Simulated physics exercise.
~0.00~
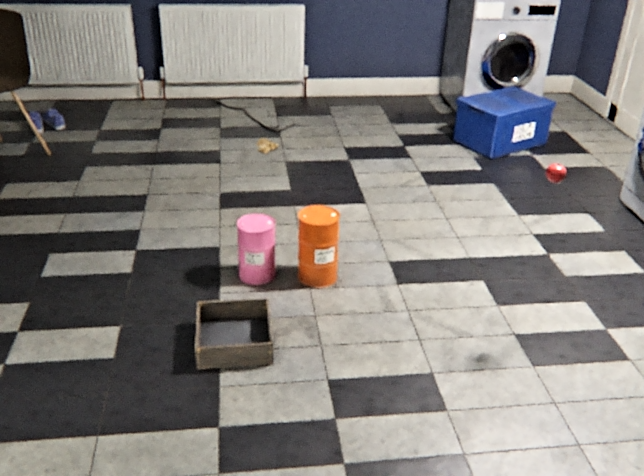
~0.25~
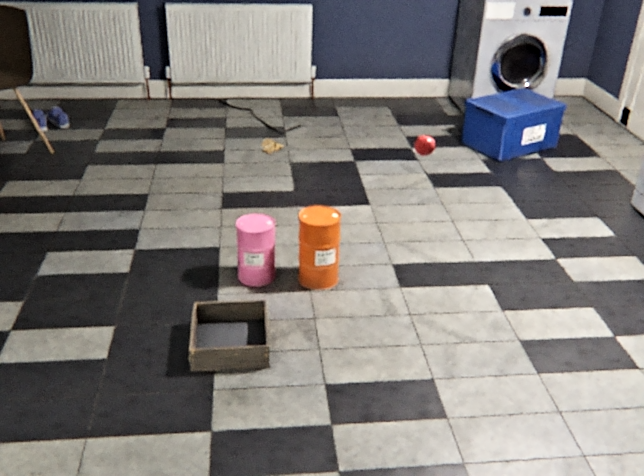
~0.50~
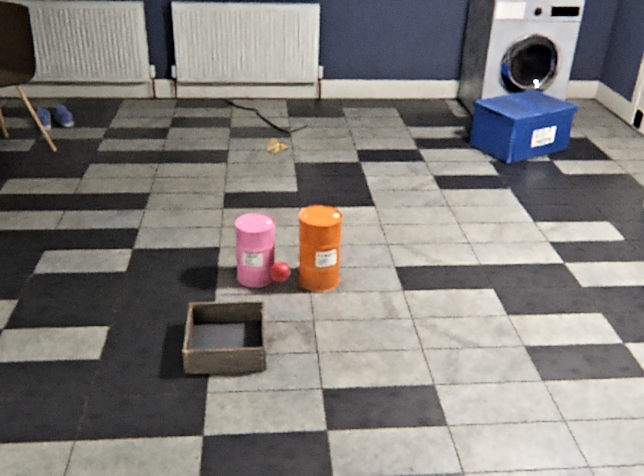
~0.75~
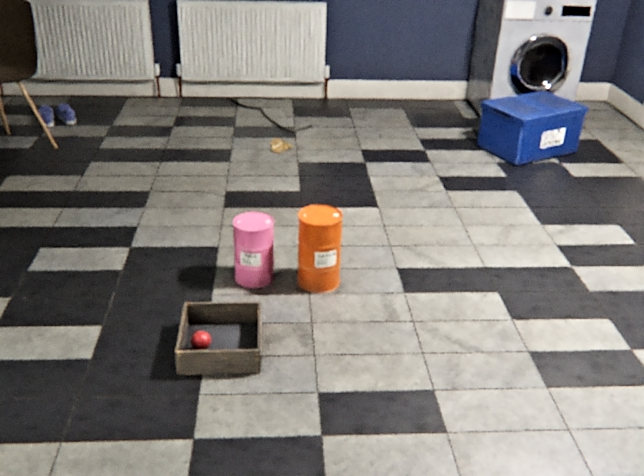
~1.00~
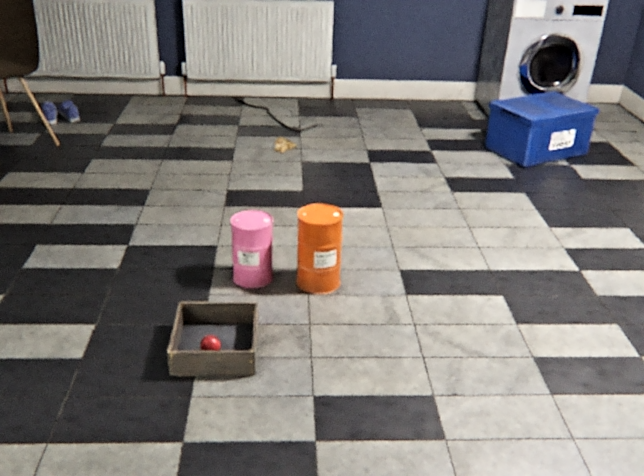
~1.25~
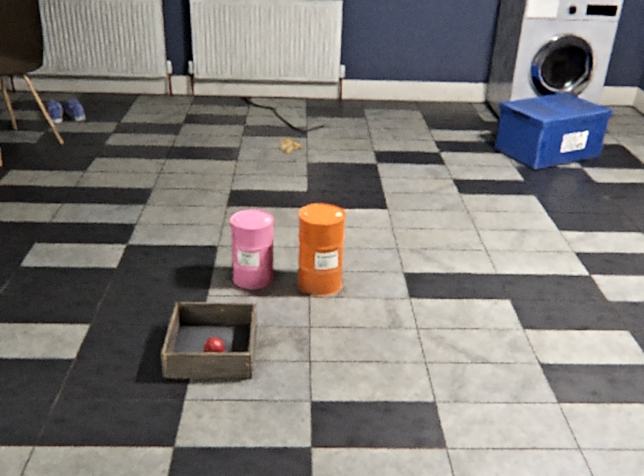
Washing machine and blue box behind a tiled floor as a red apple flies left past two canisters into an open box.
